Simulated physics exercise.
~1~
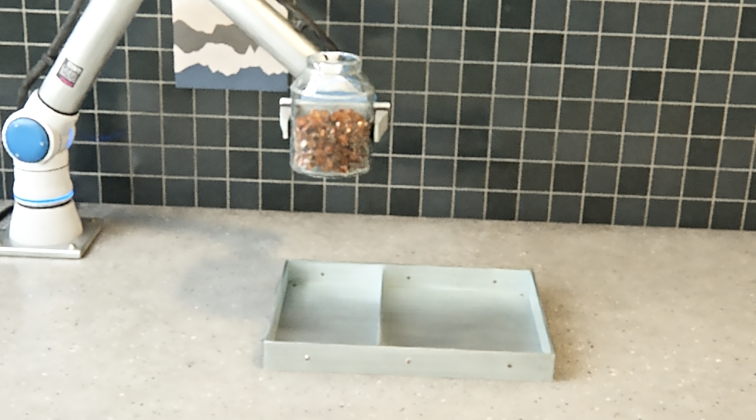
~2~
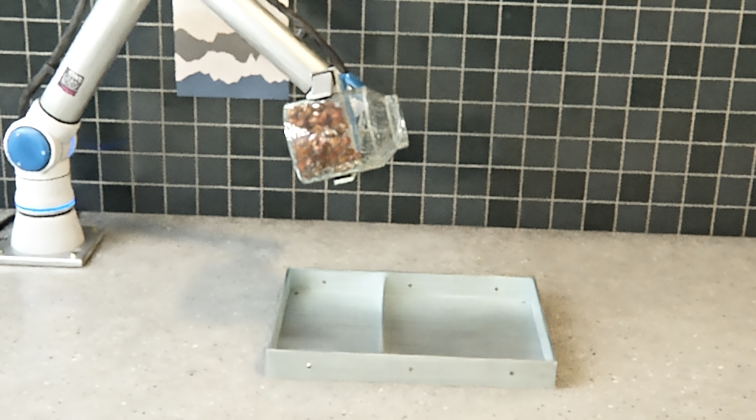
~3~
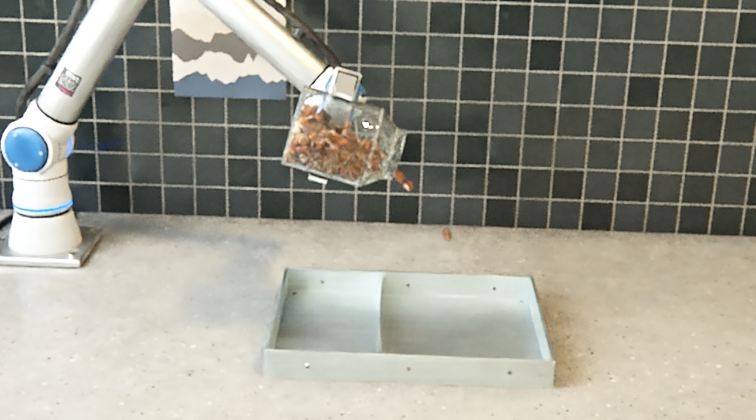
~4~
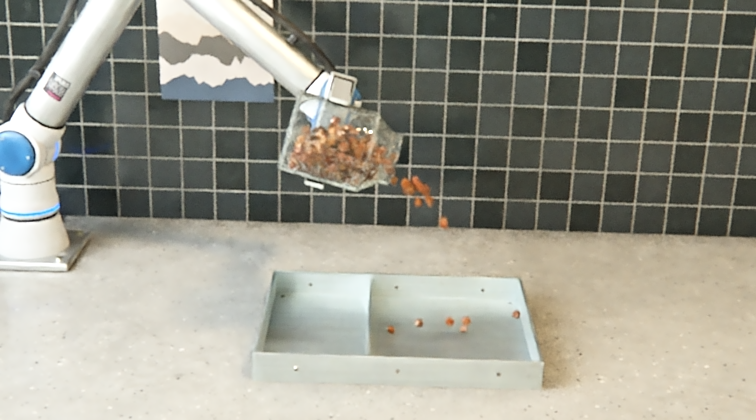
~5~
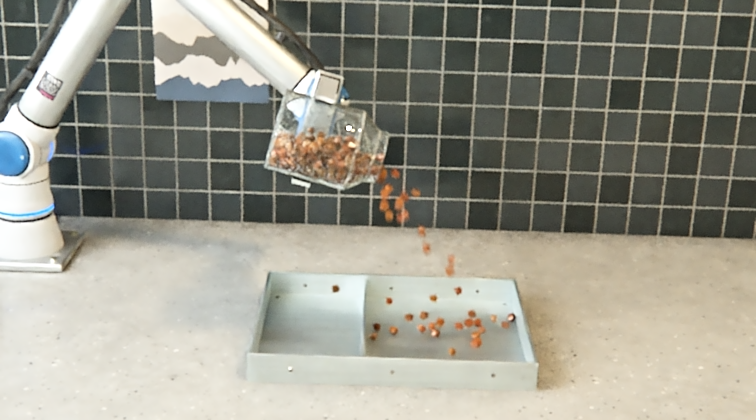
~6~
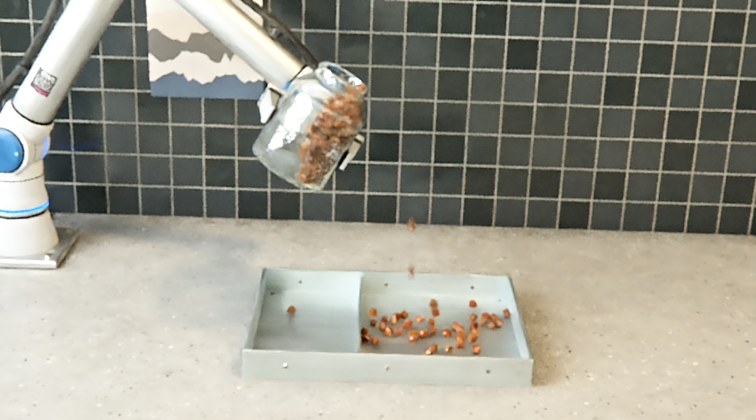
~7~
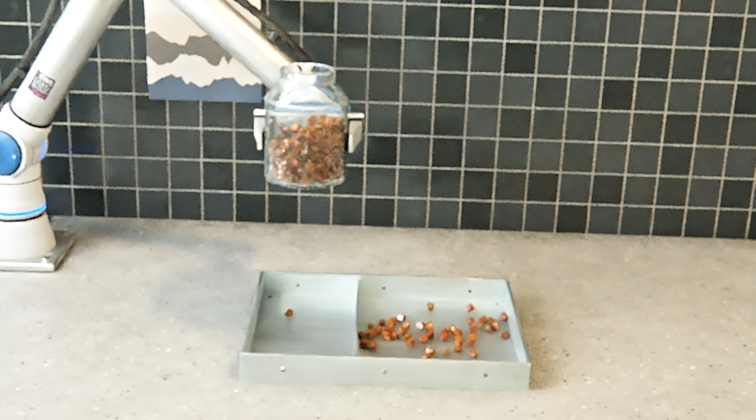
On a speckled countertop, a robot arm tips a glass jar, spilling some brown pellets mostly into a divided tray's right side, then rights it.
